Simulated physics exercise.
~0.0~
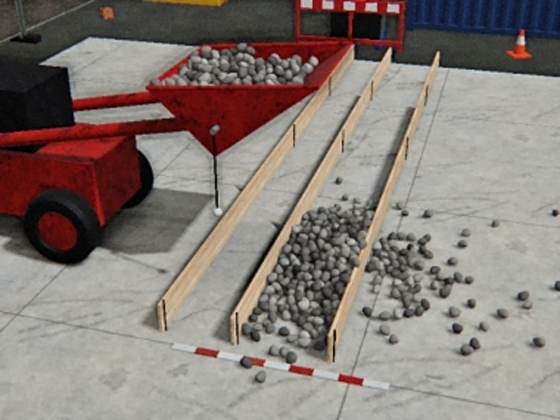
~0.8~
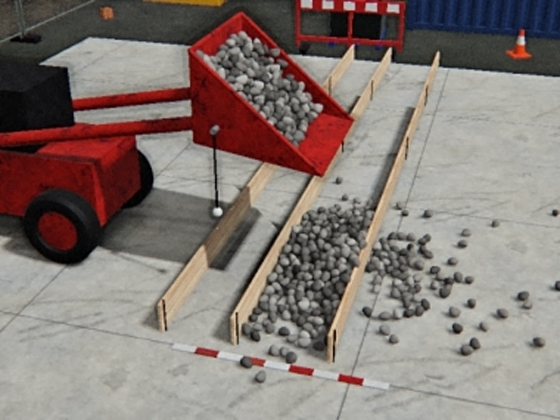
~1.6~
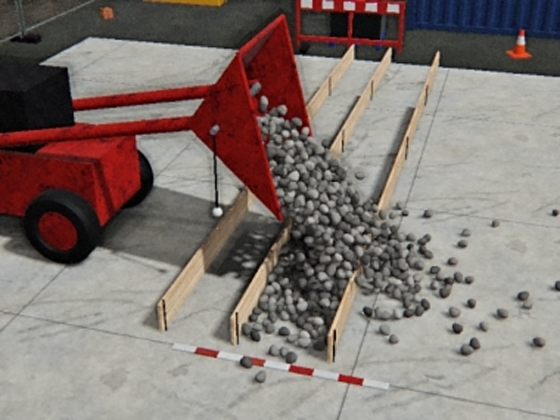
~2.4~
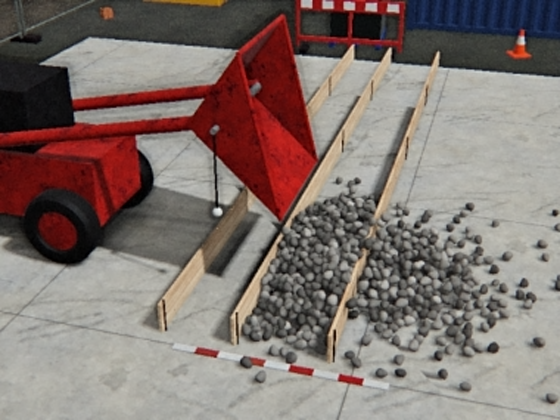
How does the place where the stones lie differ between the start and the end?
At the start, many stones sit in the raised red bucket, with a smaller pile below among the planks. By the end the bucket is empty and they all lie on the ground lower and further right, in a bigger heap that spreads well past the last plank.
